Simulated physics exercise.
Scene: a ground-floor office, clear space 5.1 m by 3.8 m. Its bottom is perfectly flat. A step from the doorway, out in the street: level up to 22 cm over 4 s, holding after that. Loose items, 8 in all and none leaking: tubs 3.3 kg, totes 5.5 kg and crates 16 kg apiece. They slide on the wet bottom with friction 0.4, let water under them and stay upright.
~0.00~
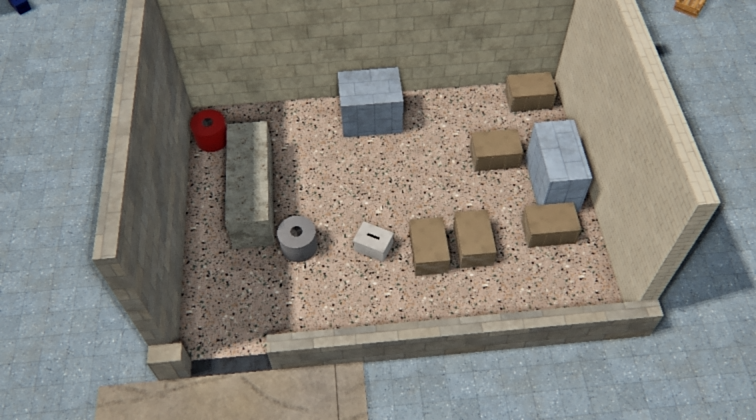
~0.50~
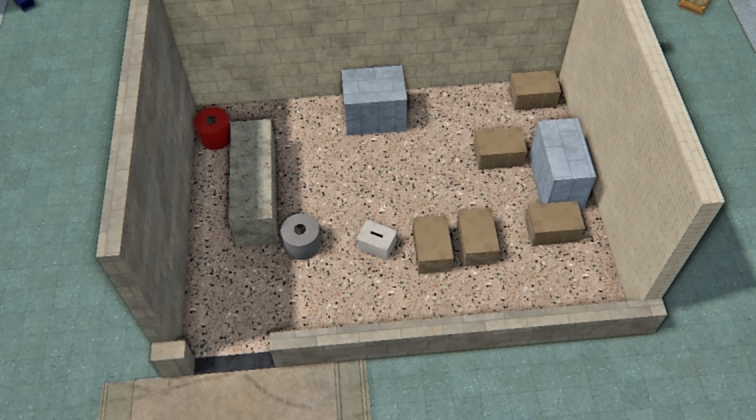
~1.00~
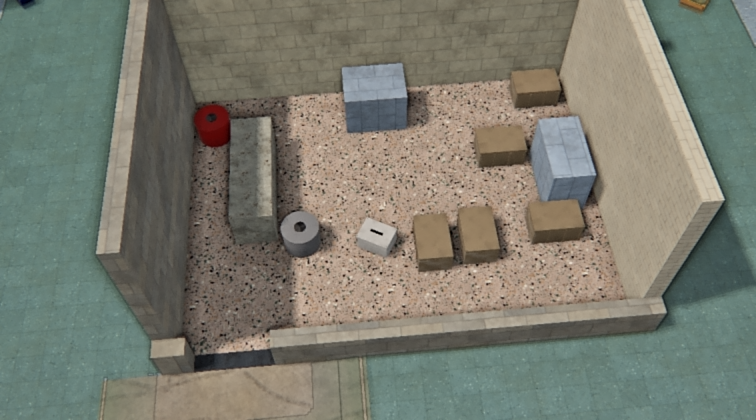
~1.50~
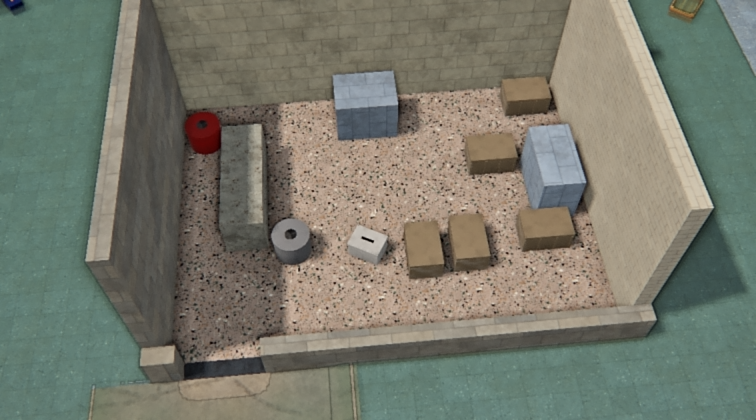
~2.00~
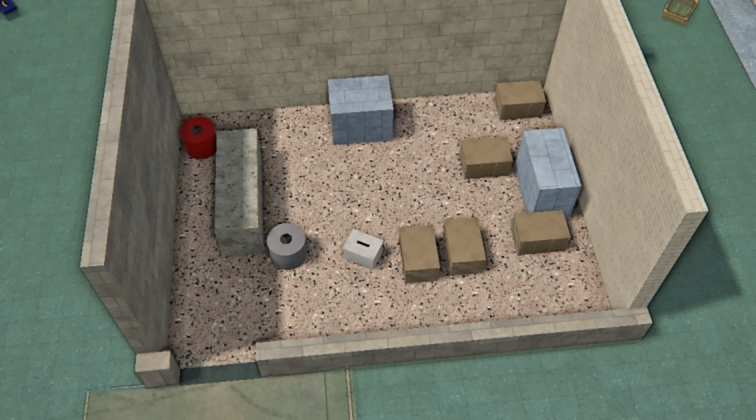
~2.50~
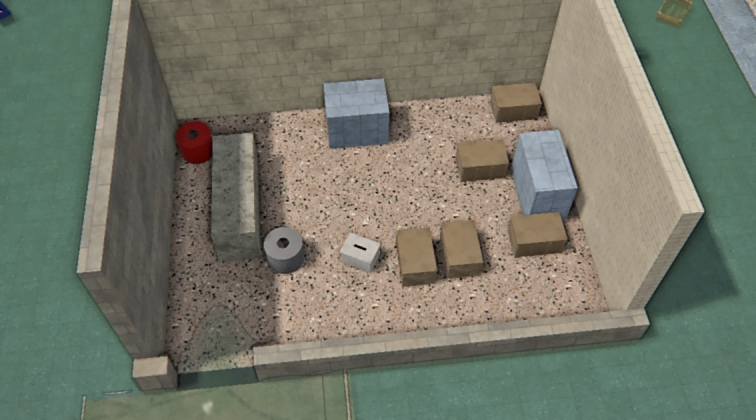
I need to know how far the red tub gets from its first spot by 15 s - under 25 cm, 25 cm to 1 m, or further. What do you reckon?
Looks like it will get pushed a long way.
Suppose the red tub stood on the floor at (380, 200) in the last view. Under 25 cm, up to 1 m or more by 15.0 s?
Looks like it is swept a long way.
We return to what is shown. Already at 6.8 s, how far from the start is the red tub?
It is about 120 cm out of place by then.
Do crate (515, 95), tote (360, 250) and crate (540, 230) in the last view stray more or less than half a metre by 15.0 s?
In that order: Under, past it, less.
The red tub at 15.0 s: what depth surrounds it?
Around 10 cm.
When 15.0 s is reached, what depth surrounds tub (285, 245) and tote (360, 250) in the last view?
I'd put it at 10 cm and 8 cm respectively.
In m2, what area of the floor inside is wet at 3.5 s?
Wet area: Approx. 2.5 m2.
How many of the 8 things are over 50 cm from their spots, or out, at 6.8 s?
Tally at that time: 2.
After 3.5 s the red tub is near (193, 134), 0.0 m from its start, aground; 0 afloat.
After 6.8 s the red tub is near (283, 133), 1.2 m from its start, afloat; 2 afloat.
After 11.0 s the red tub is near (502, 181), 4.0 m from its start, afloat; 5 afloat.
After 15.0 s the red tub is near (441, 107), 3.3 m from its start, afloat; 8 afloat.
